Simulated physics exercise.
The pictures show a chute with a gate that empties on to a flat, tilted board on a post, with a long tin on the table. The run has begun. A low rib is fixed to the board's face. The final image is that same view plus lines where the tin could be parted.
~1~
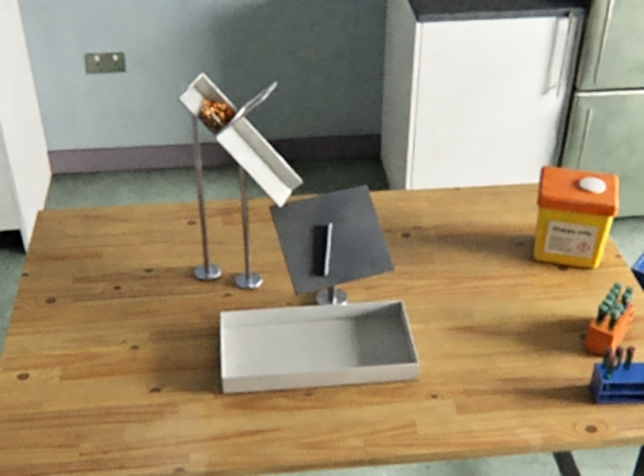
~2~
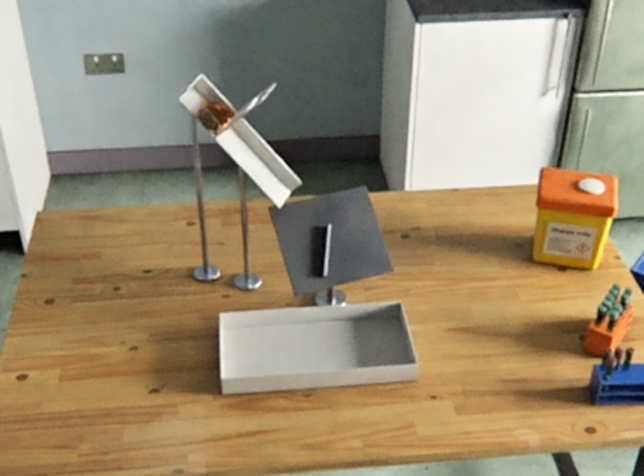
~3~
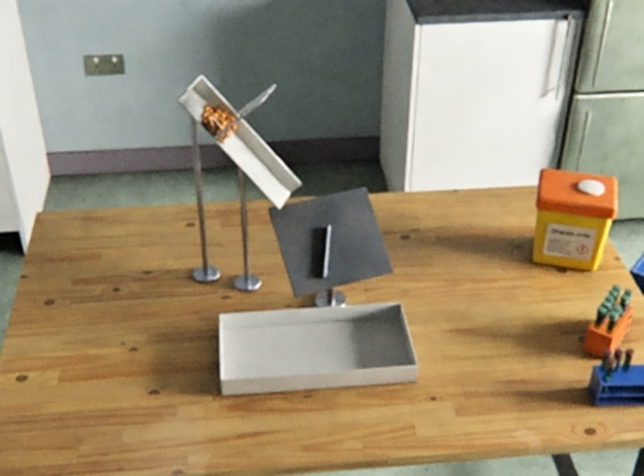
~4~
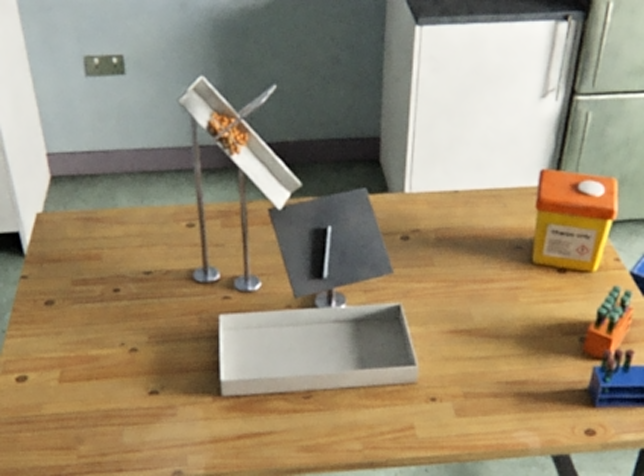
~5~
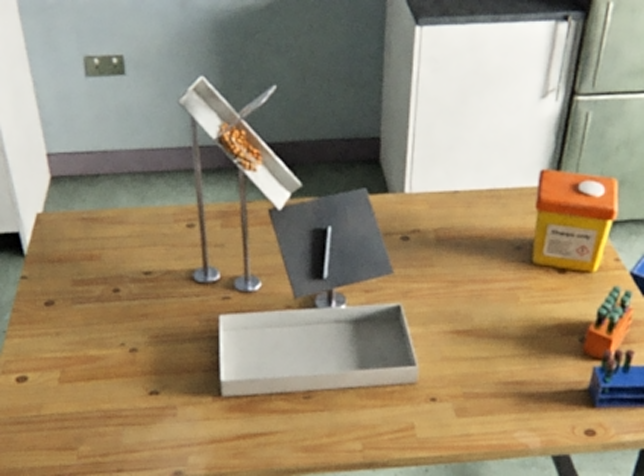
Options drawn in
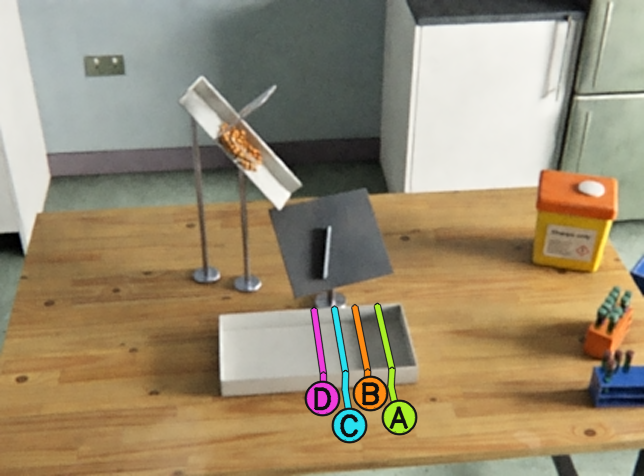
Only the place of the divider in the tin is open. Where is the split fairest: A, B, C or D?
Line D does it best.
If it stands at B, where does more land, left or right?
The left side.
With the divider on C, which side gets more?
Left.
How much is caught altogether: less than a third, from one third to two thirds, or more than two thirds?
About that: More than two thirds.
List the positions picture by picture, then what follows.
Load behind the gate at (217, 117), roasted chickpeas; lip of the chute at (286, 199), sloping fairly steeply, in the first picture.
Middle of the board at (332, 239), tilted fairly steeply; middle of its low edge at (346, 283); of its high edge at (318, 196), in the second picture.
Front corners of the tin at (221, 380) and (418, 366), empty; front of the load at (228, 136), in the third picture.
Middle of the load at (228, 133); its front at (239, 152), about a quarter of the way to the lip; rib from (330, 226) to (325, 277), in the fourth picture.
Middle of the load at (238, 146); its front at (256, 170), about half of the way to the lip, in the fifth picture.
On the marked copy, line A crosses the front rim at (391, 369); line B crosses the front rim at (367, 370); line C crosses the front rim at (345, 372); line D crosses the front rim at (323, 373).
With A, of what is caught, nearly all on the left of the divider, a small part on the right.
With B, of what is caught, nearly all on the left of the divider, a small part on the right.
With C, of what is caught, most on the left of the divider, a small part on the right.
With D, of what is caught, about half on the left of the divider, about half on the right.
